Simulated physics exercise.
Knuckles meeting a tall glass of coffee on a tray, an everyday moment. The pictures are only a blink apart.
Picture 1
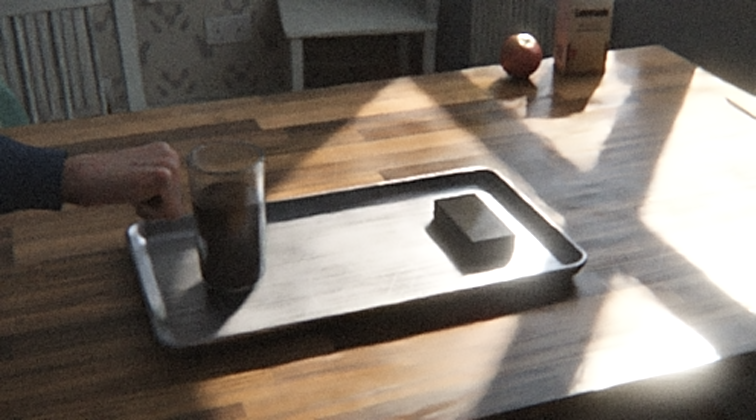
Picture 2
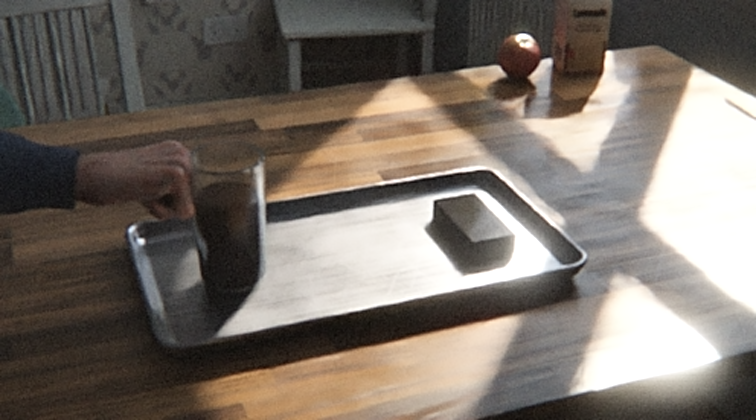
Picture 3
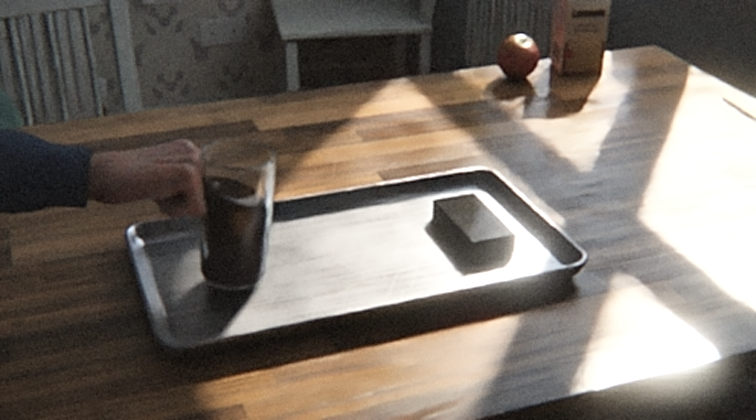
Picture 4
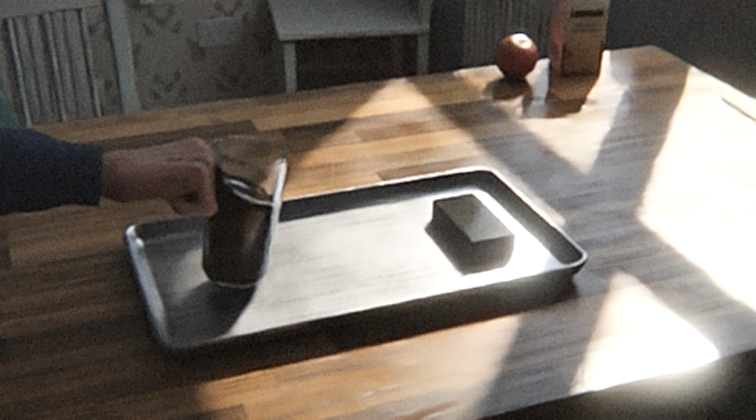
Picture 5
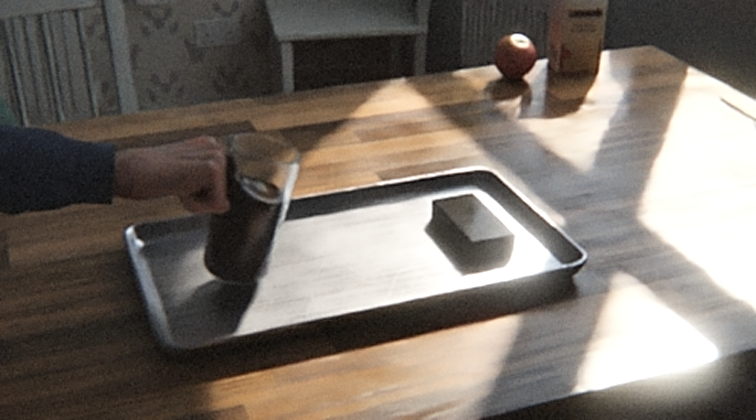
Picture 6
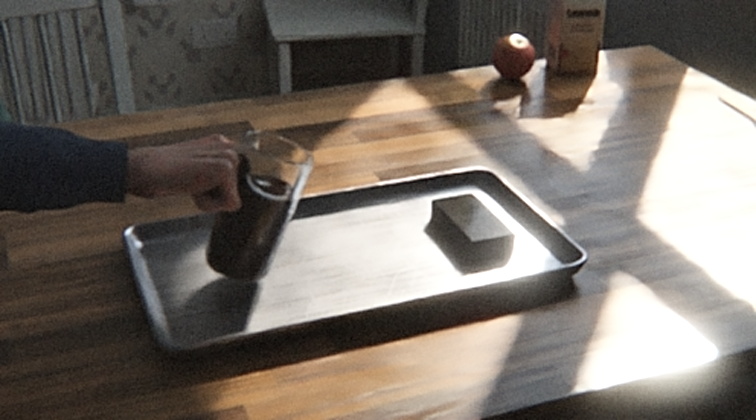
The footage shows a hand pressing its knuckles against a tall glass of dark drink on a metal tray, beside a dark block; the glass stands upright at first, then leans gradually to the right as the hand moves rightward.
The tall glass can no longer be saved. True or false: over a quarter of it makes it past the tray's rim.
False.
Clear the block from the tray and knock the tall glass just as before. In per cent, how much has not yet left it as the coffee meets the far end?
You'd be looking at something near 60 in a hundred.
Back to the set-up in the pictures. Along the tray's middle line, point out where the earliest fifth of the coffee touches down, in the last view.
I'd mark it somewhere close to pixel (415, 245).
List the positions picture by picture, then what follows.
The first picture shows tilt 0°; right rim (261, 154); surface from (195, 196) to (258, 187); the tray's far rim is at (537, 211); a block is fixed to the tray further along.
The second picture shows tilt 0°; right rim (261, 154); surface from (194, 197) to (258, 187).
The third picture shows tilt 5°; right rim (273, 153); surface from (204, 177) to (260, 190).
The fourth picture shows tilt 11°; right rim (285, 153); surface from (214, 162) to (274, 193).
The fifth picture shows tilt 16°; right rim (298, 154); surface from (220, 190) to (283, 188).
The sixth picture shows tilt 22°; right rim (310, 157); surface from (225, 196) to (294, 182).
A moment on, the tall glass is falling and 100 per cent is in the glass, 0 on the tray and 0 above or beyond its rim.
Next, the tall glass lies on its side and 87 per cent is in the glass, 5 on the tray and 8 above or beyond its rim.
Then the tall glass lies on its side and 48 per cent is in the glass, 38 on the tray and 14 above or beyond its rim.
Later the tall glass lies on its side and 25 per cent is in the glass, 64 on the tray and 11 above or beyond its rim.
In the end 92 per cent is held by tray and glass, 8 is off the tray.
